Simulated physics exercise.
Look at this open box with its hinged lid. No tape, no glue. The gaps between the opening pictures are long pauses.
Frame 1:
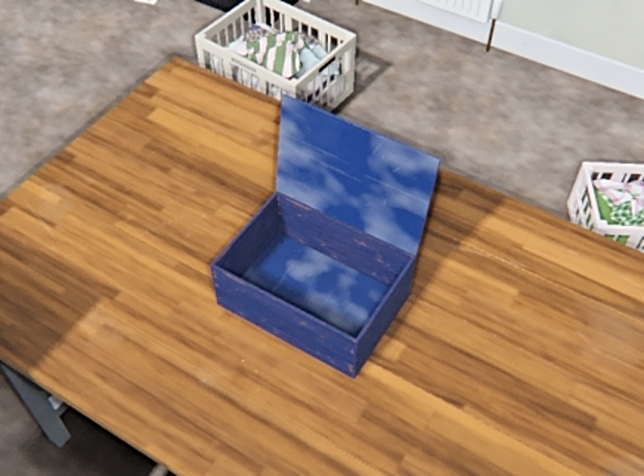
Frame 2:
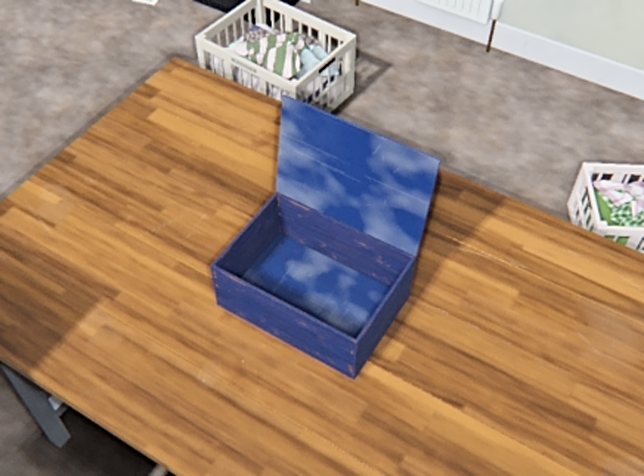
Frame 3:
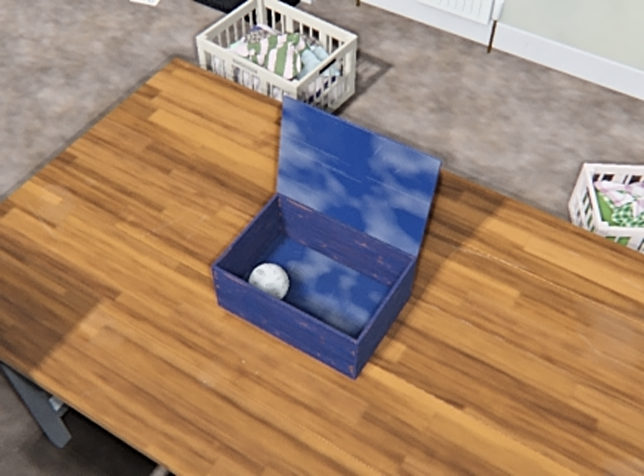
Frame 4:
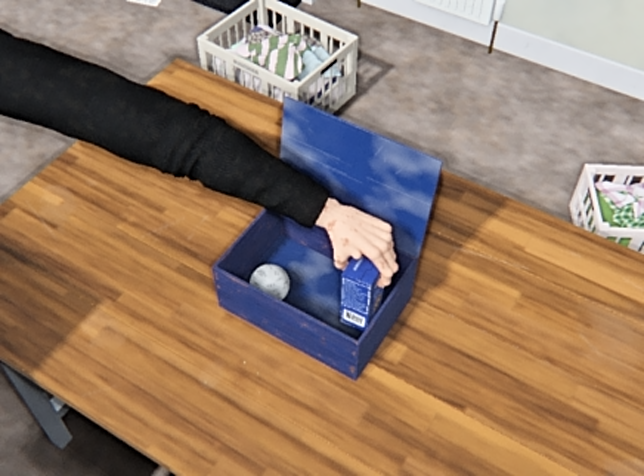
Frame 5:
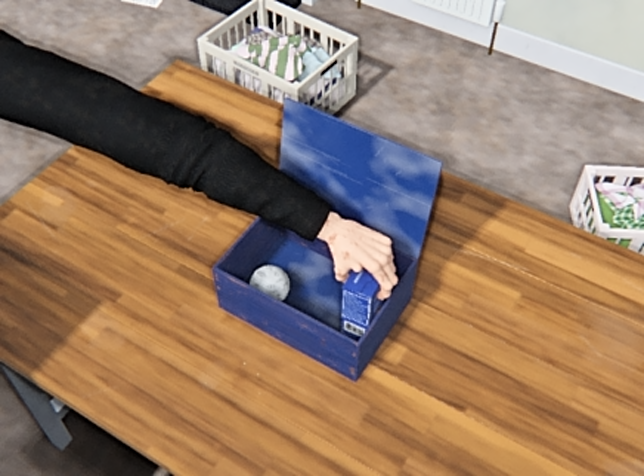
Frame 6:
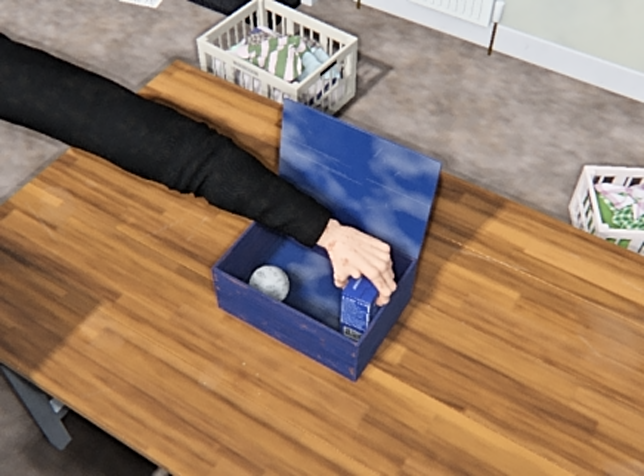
In a room with a grey-brown floor, a wooden table is seen from above at an angle by a still camera. An open blue box with a cloudy-patterned lid sits mid-table, with pale crates of cloth beyond at the top and right. A whitish ball appears at the box's left, then a black-sleeved arm reaches in from the left, its hand lowering a blue carton slightly at the right.
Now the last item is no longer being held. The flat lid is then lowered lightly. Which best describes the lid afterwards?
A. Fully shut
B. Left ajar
(B) Left ajar.
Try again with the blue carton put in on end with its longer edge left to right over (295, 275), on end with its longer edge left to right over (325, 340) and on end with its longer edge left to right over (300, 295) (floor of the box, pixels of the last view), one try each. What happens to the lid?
First try: The lid remains open; second try: It remains open; third try: It comes all the way down.
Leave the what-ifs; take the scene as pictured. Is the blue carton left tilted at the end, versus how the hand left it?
After all that, it keeps its set angle.
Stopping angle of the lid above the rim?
Near 20°.
Then, 1.30 s later than the last frame, lid 79° above the rim.
Then, 1.80 s later than the last frame, lid 39° above the rim.
When it is over, lid 20° above the rim; both as before. End places, in pixels of the last picture, blue carton near (362, 308).
